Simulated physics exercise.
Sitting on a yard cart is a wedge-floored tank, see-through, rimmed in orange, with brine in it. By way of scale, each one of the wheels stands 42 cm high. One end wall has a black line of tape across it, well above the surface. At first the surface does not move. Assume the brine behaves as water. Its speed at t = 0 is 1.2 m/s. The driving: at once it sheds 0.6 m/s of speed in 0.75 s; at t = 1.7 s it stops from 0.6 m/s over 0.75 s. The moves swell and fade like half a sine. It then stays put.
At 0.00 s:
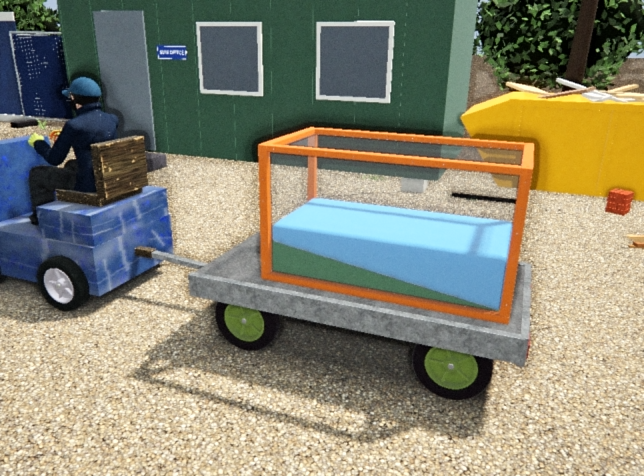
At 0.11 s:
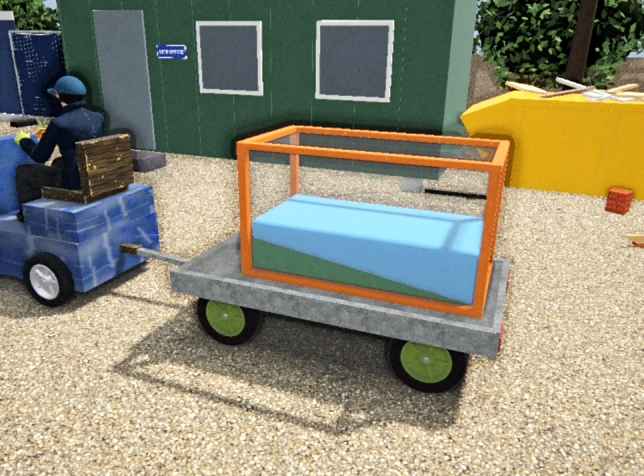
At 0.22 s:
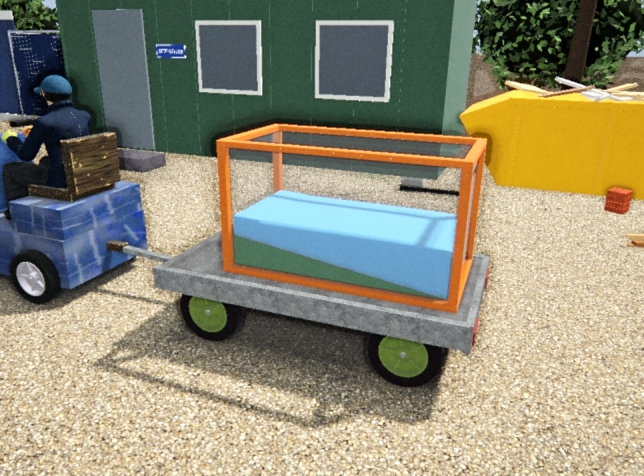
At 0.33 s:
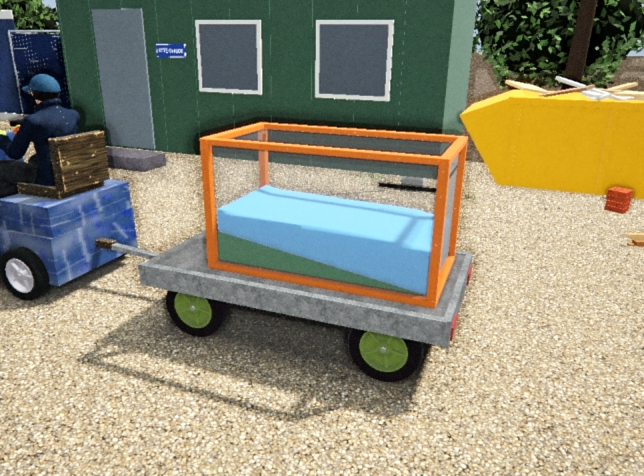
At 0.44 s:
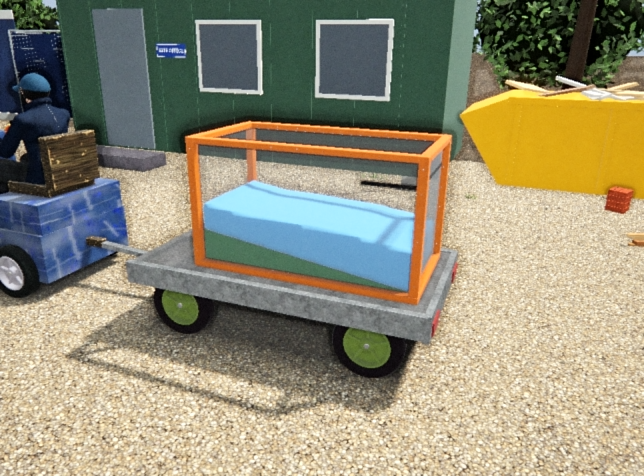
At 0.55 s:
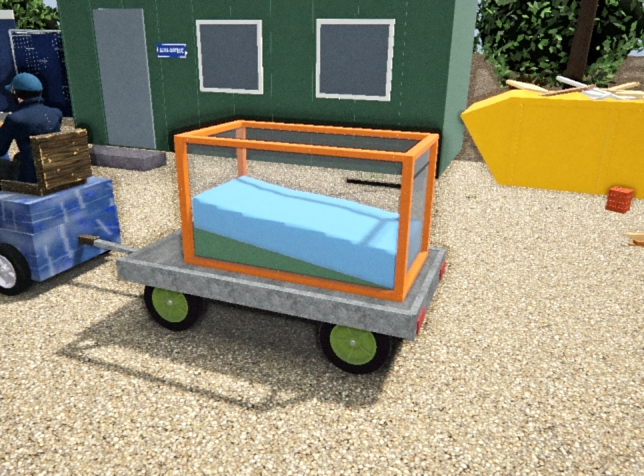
A blue tractor with a seated driver in a cap pulls a grey cart leftward across a gravel yard, carrying a see-through, orange-rimmed tank of light-blue liquid. The liquid's surface stays flat along the tank at first, then gradually tilts, rising slightly towards the left.
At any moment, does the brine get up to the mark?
Yes.
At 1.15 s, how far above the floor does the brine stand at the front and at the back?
I'd say some 36 centimetres in front and some 24 centimetres behind.
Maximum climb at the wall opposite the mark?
Somewhere near 72 cm, I'd say.
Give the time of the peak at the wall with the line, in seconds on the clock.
Peak time: Approx. 3.5 s.
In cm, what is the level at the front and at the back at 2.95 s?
Close to 34 cm in front, close to 22 cm behind.
After 1.15 s front 35 cm, middle 30 cm, back 25 cm above the lowest part of the floor; no loss so far.
After 2.00 s front 22 cm, middle 34 cm, back 30 cm above the lowest part of the floor; no loss so far.
After 2.95 s front 33 cm, middle 31 cm, back 22 cm above the lowest part of the floor; no loss so far.
After 5.43 s the waves are smaller; the highest at the back wall was 65 cm, at 3.45 s, against a line at 59 cm.
